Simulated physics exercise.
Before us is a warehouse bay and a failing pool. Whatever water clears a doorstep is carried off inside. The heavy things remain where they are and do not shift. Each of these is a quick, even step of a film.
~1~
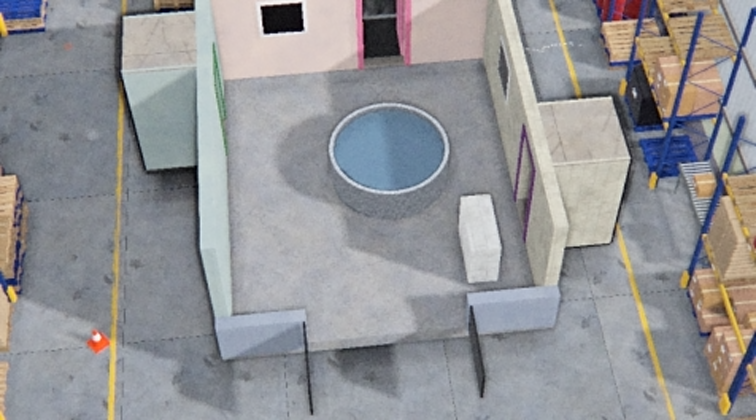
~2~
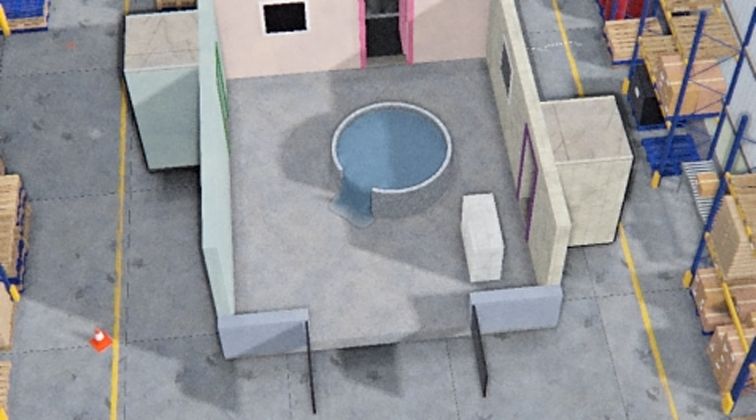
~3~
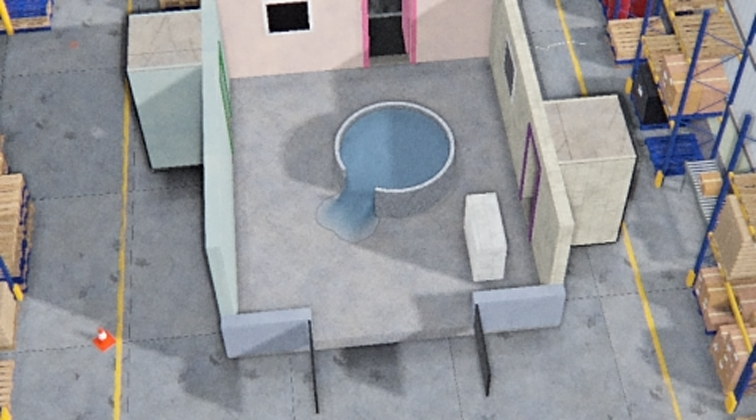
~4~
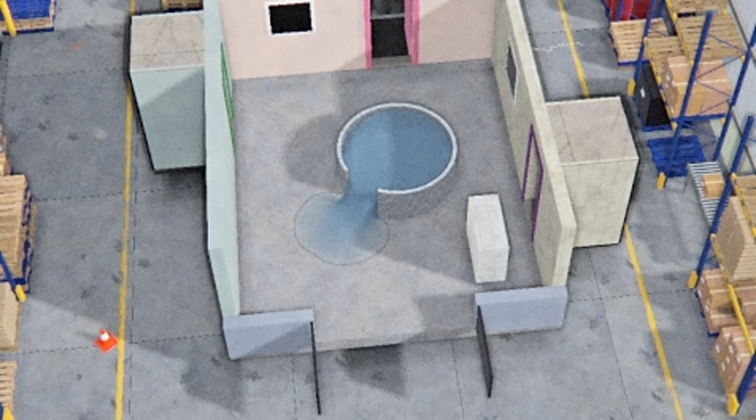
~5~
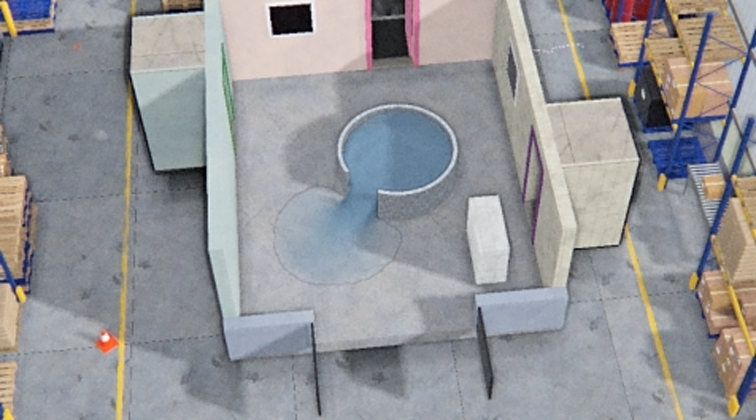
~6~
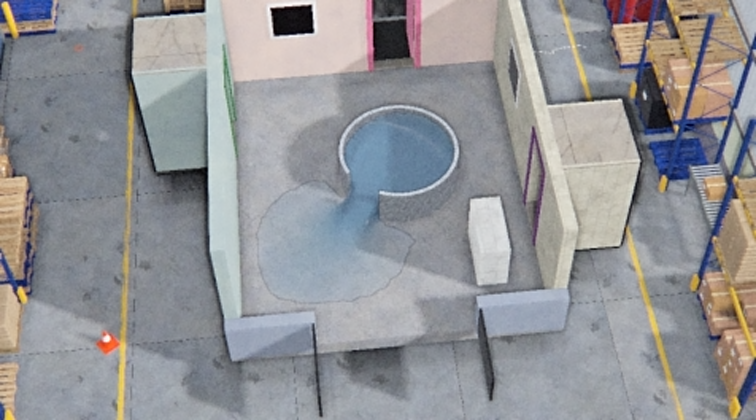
A round pool of still, blue water broke open at its lower left side, and water poured through the gap, spreading into a wide puddle across the gray floor of the walled warehouse bay.
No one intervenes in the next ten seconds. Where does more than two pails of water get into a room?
The green door will respect the limit, the purple door will respect the limit, the pink door will respect the limit.
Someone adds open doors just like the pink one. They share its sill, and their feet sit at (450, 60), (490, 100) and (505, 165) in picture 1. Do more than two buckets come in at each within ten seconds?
They turn out short, short and short.
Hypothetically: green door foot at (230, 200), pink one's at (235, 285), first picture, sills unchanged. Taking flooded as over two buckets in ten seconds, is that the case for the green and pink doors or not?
My take: The green door exceeds the limit while the pink door exceeds the limit.
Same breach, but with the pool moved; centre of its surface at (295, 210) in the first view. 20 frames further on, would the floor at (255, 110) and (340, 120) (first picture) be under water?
I'd say swamped for the first and still dry for the second.
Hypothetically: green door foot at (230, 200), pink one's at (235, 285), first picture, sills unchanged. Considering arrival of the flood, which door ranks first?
Looks like the door marked pink.
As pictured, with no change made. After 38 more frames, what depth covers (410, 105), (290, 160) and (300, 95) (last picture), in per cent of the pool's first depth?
0, 4 and 6 in a hundred, in turn.
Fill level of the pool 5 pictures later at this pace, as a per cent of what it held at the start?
72 percent or so.
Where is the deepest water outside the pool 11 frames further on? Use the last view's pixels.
Somewhere around (243, 331).
A moment on, water covers 30 % of the floor; the green door not reached, the purple door not reached, the pink door not reached.
Next, water covers 30 % of the floor; the green door not reached, the purple door not reached, the pink door not reached.
Then, water covers 35 % of the floor; the green door wet at the sill, nothing in, the purple door not reached, the pink door not reached.
Later, water covers 60 % of the floor; the green door wet at the sill, nothing in, the purple door not reached, the pink door not reached.
In the end, water covers 90 % of the floor; the green door wet at the sill, nothing in, the purple door wet at the sill, nothing in, the pink door wet at the sill, nothing in.
